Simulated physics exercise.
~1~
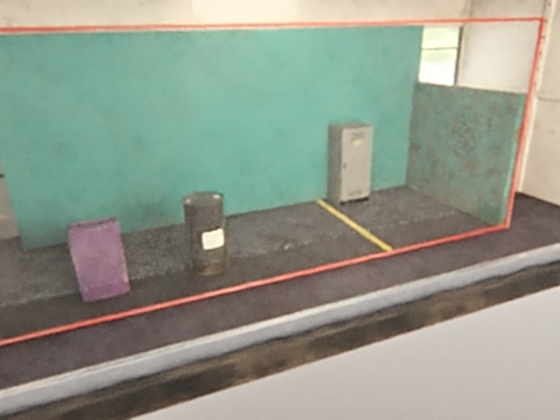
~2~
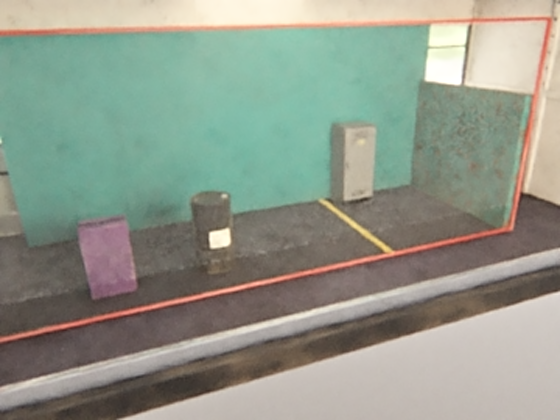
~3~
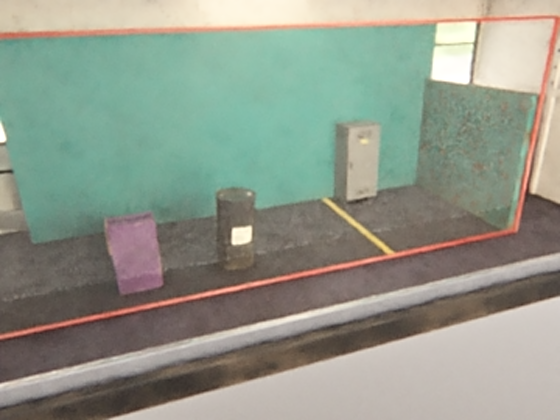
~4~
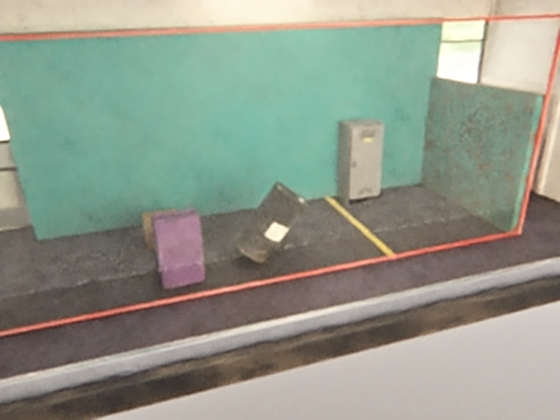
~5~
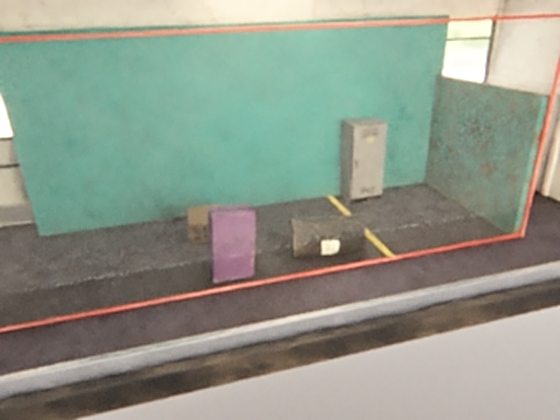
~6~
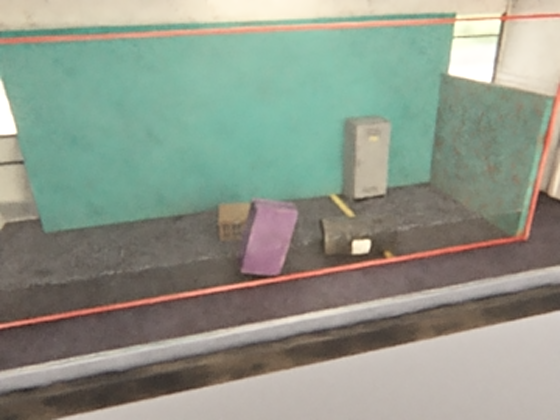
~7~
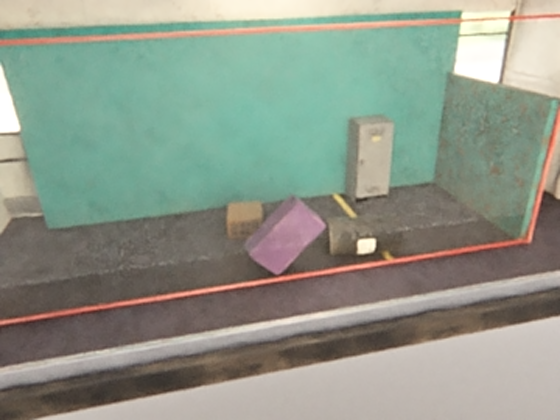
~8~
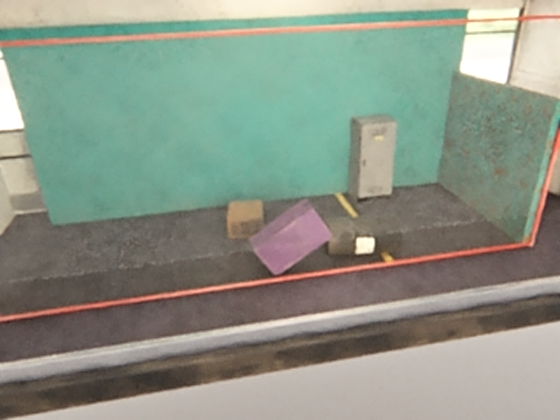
The footage shows a purple tall box, a black drum and a brown crate sliding right across a grey floor past a teal wall; the drum topples onto its side, then the box tips over, and all come to rest short of the yellow line, the box leaning.
